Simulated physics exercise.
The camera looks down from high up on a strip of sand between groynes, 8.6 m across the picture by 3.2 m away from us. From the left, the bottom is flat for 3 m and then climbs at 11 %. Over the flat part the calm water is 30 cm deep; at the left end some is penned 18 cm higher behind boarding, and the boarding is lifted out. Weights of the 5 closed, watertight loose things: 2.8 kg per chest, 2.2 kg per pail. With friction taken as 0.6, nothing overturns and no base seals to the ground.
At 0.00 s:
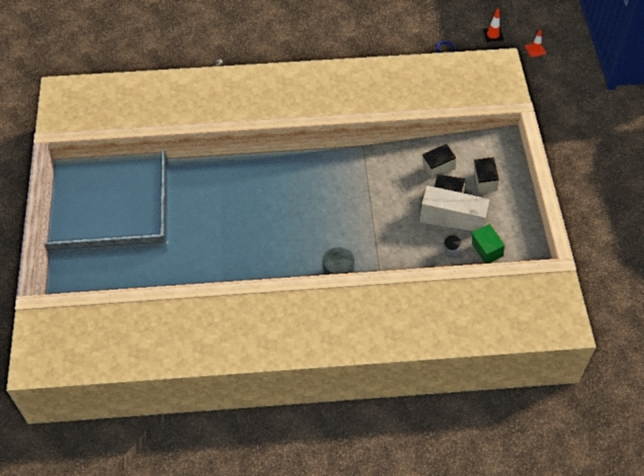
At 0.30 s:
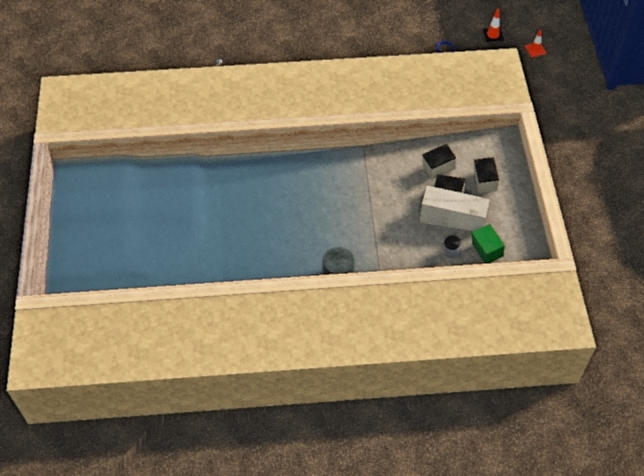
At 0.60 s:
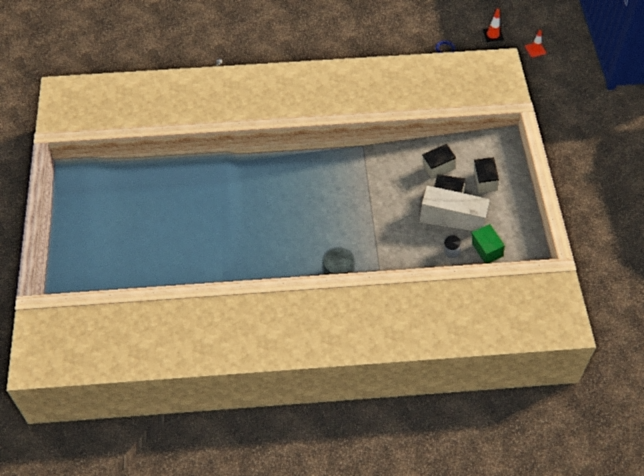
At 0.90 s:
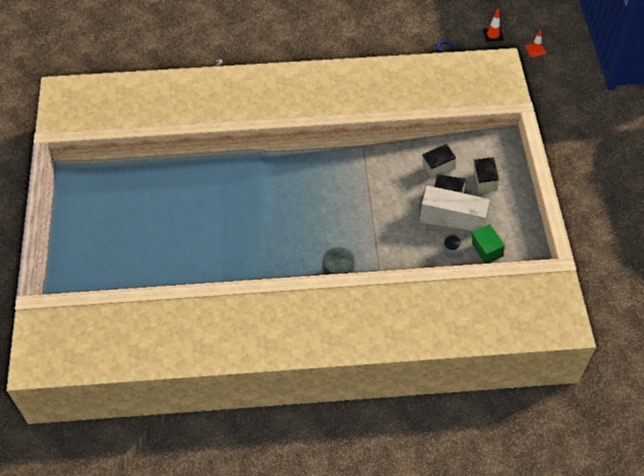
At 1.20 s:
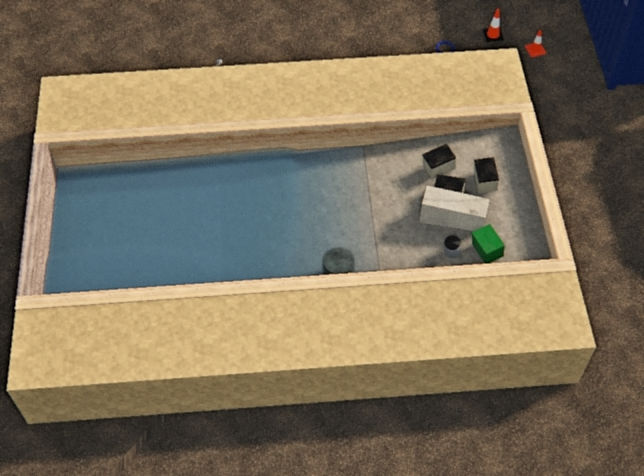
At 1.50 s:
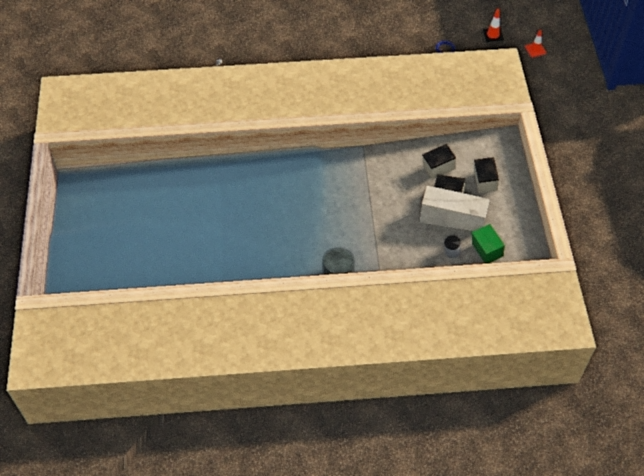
Water penned behind boarding at the left spreading rightward in a low swell once the boarding vanishes, boxes on sand staying still.
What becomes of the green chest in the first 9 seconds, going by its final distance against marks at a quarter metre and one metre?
That one's basically staying where it is.
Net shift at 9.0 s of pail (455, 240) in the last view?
0 cm.
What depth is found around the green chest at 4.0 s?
Close to 0 centimetres.
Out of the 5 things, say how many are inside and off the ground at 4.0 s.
At that point I count 0.
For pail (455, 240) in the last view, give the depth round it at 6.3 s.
1 cm.
After 2.1 s the green chest is near (491, 239), 0.0 m from its start, aground; 0 afloat.
After 4.0 s the green chest is near (491, 239), 0.0 m from its start, aground; 0 afloat.
After 6.3 s the green chest is near (491, 239), 0.0 m from its start, aground; 0 afloat.
After 9.0 s the green chest is near (491, 239), 0.0 m from its start, aground; 0 afloat.
